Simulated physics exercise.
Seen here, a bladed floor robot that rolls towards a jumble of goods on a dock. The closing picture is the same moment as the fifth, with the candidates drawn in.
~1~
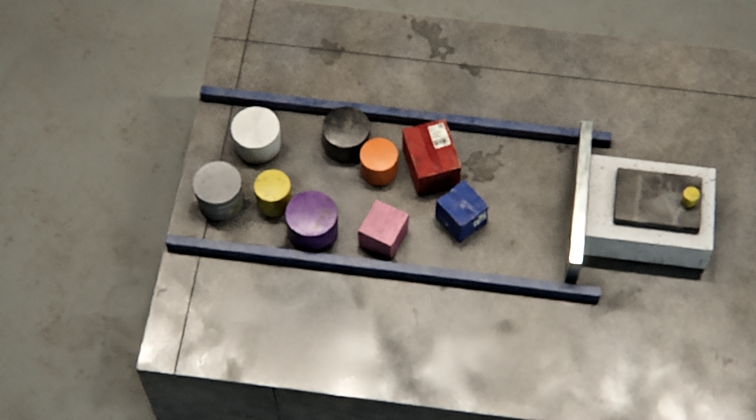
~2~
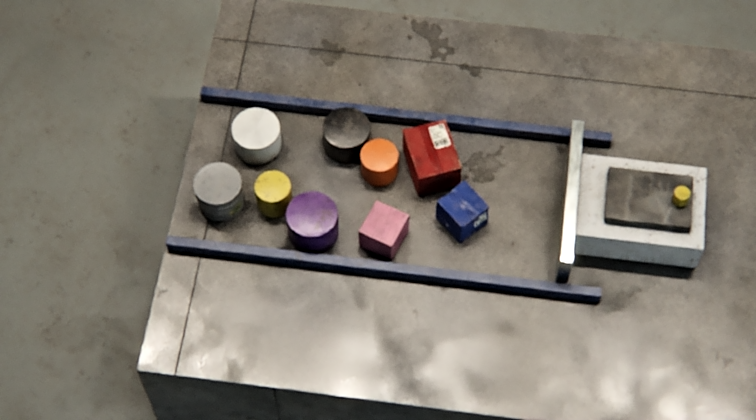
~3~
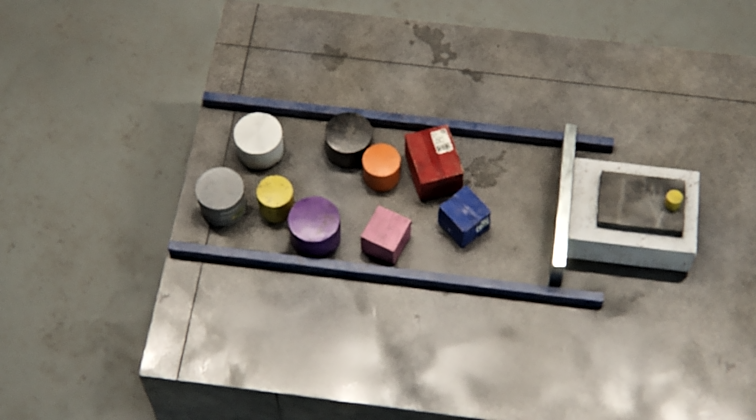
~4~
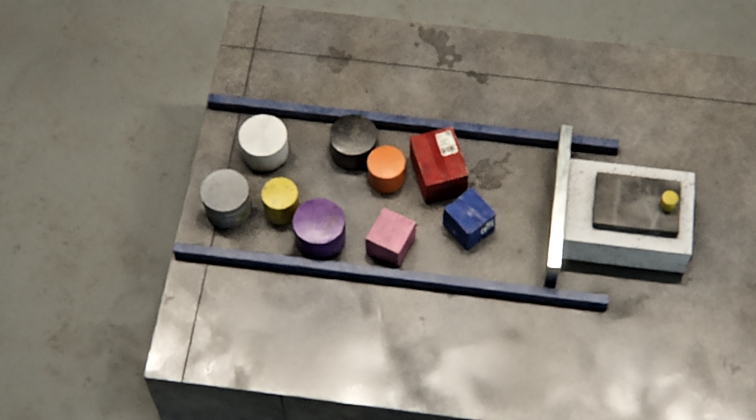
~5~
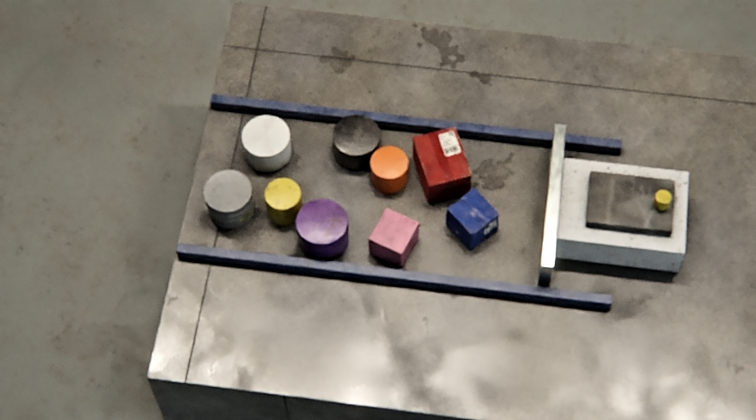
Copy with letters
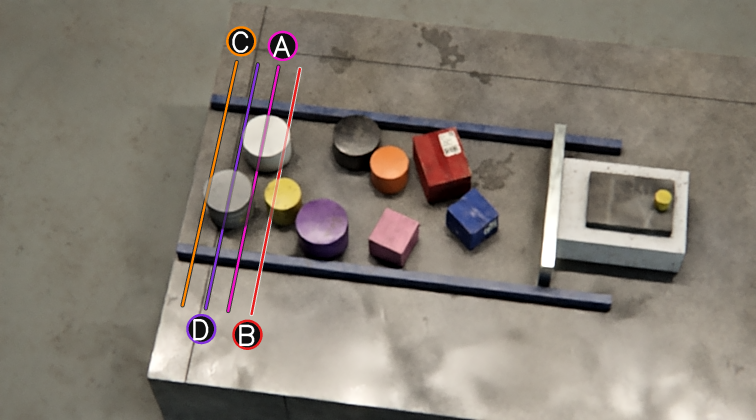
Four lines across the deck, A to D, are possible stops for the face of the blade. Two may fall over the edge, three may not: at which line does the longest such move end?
As far as mark B.
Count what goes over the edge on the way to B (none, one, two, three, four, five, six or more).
In all, two.
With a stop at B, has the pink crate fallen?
No.
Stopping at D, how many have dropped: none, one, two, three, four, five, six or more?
Six or more.
On the marked copy, A at (255, 183); B at (277, 186); C at (211, 178); D at (233, 181).
Following B. Soon after the start, robot (523, 190); pink crate (388, 241); red box (429, 160).
Later, robot (424, 178); white canister (247, 146); yellow canister (269, 193).
In the end, robot (347, 169); grey pail over the edge; white canister over the edge; two fallen.
As for the rest, A drops six; C drops nine; D drops six.
